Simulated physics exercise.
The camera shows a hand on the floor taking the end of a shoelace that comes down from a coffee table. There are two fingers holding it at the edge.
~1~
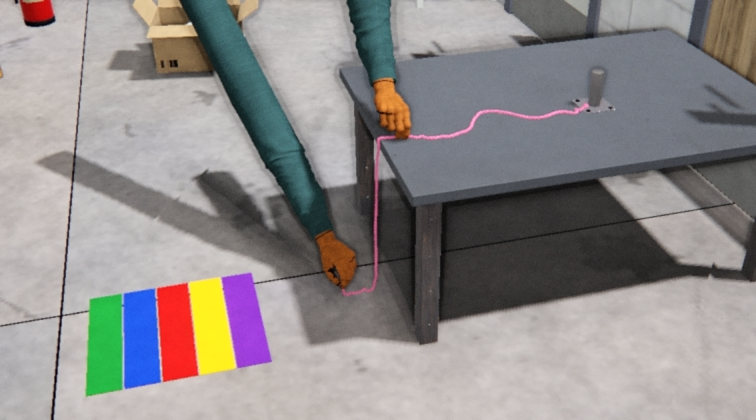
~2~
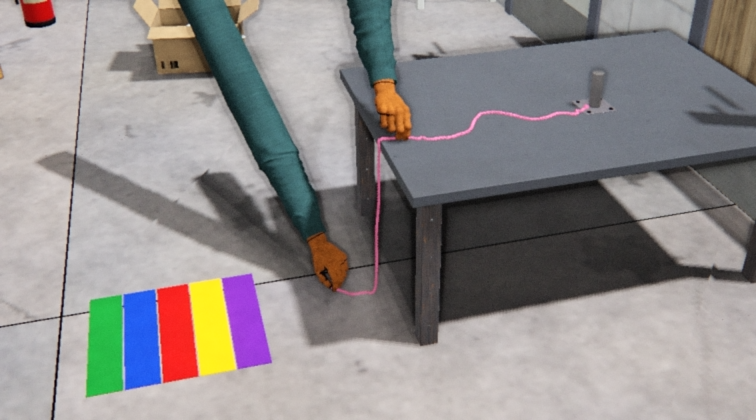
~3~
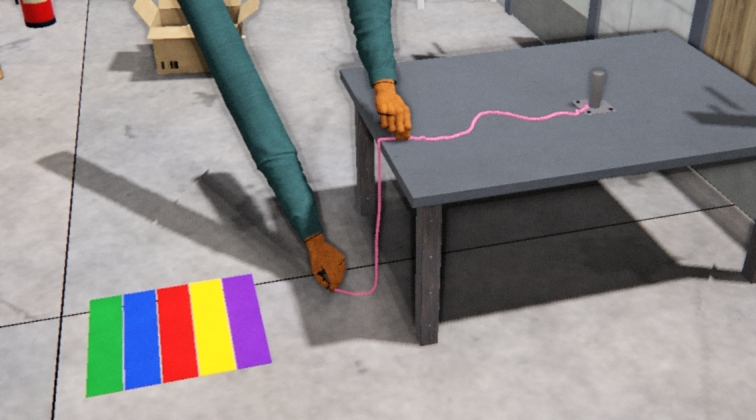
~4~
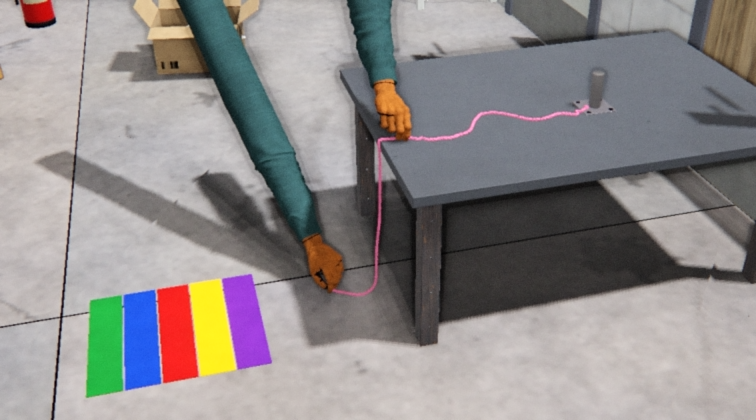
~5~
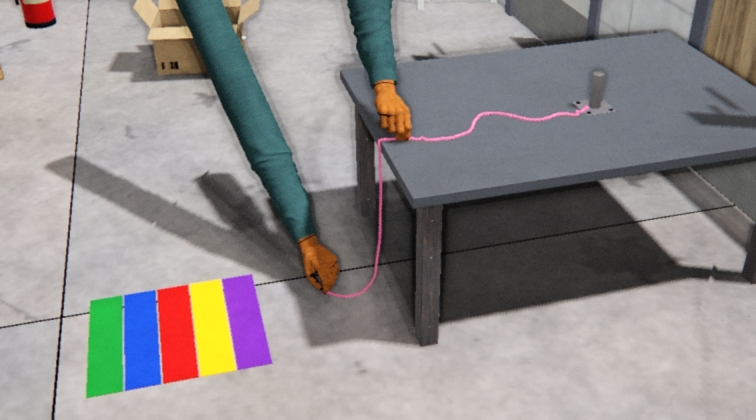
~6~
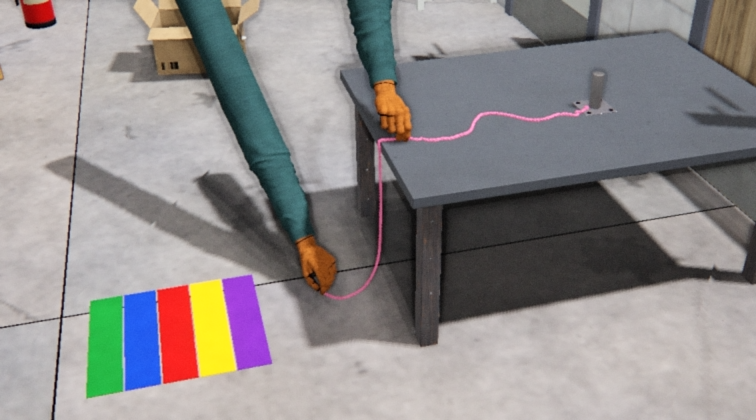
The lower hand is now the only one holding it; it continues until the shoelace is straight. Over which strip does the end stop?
Over the red strip.
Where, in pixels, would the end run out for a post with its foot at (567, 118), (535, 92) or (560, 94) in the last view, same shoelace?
In pixels, the answers are (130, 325), (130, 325) and (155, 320).
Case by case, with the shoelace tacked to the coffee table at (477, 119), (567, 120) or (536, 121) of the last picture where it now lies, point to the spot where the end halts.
Respectively (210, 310), (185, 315) and (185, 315).
Soon after, end near (249, 303); over purple.
After that, end near (203, 310); over yellow.
At the stop, end near (177, 315); over red. The red one.
